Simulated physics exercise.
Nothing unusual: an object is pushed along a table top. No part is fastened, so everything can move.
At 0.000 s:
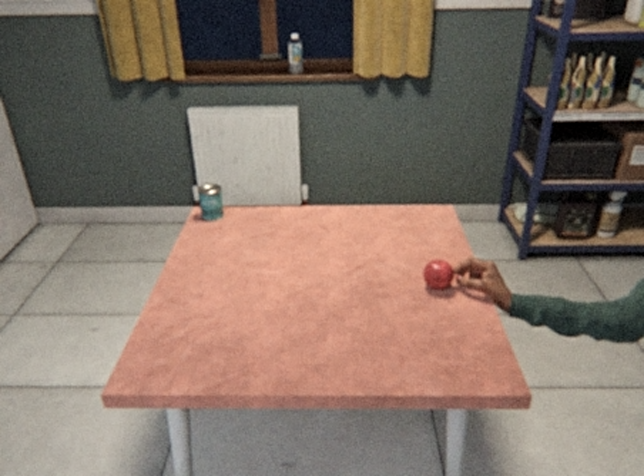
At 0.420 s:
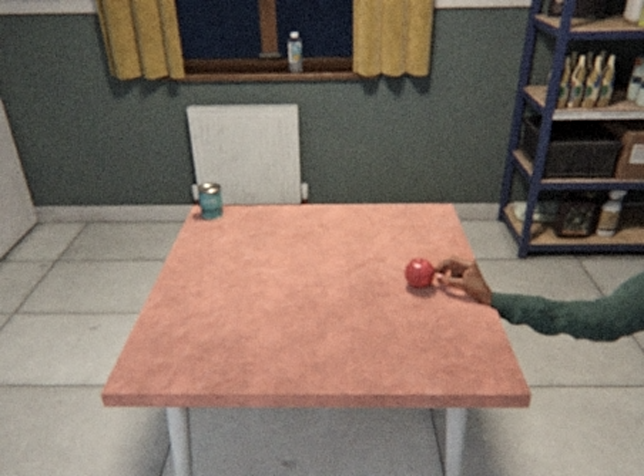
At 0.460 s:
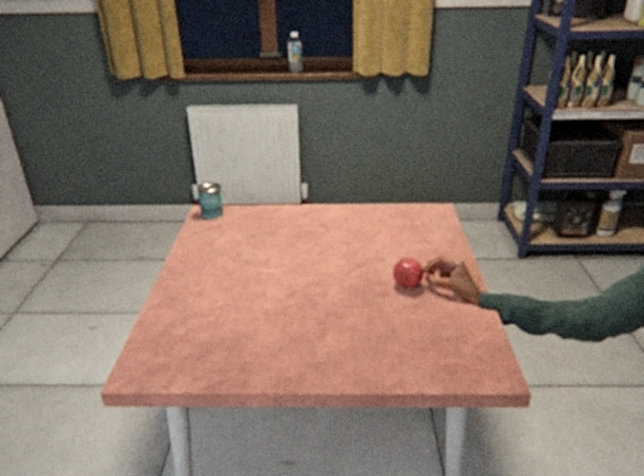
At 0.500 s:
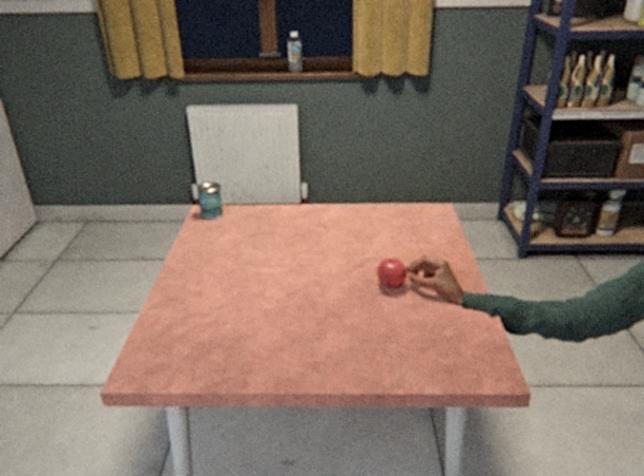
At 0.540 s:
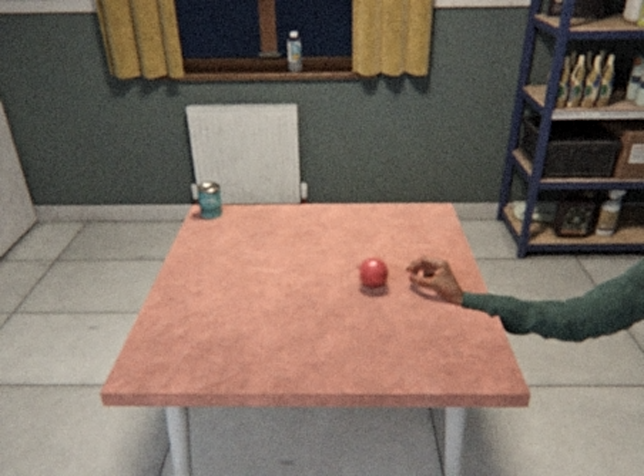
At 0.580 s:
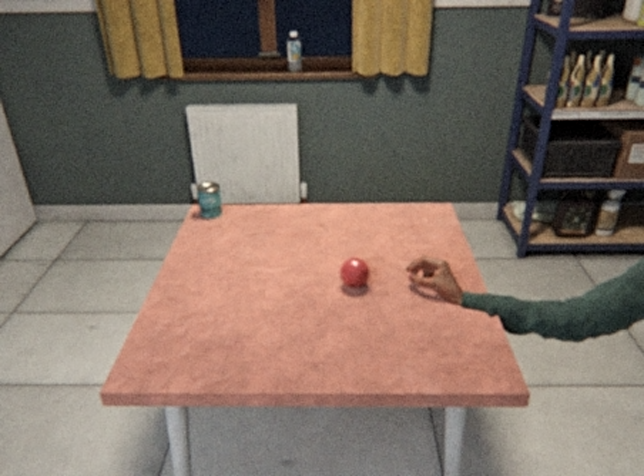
A hand in a green sleeve pushed a red apple leftward across a pinkish table top, then stayed still while the apple kept moving left, away from the fingers, with a teal can standing at the far corner.
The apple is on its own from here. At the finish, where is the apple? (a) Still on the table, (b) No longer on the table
Answer: B.
After 0.78 s, red apple shifted well along near (273, 273).
After 1.08 s, red apple shifted well along near (168, 273).
After 1.28 s, red apple now off the table.
After 1.58 s, things are still on the move.
In the end (1.7 s), off the table, red apple.
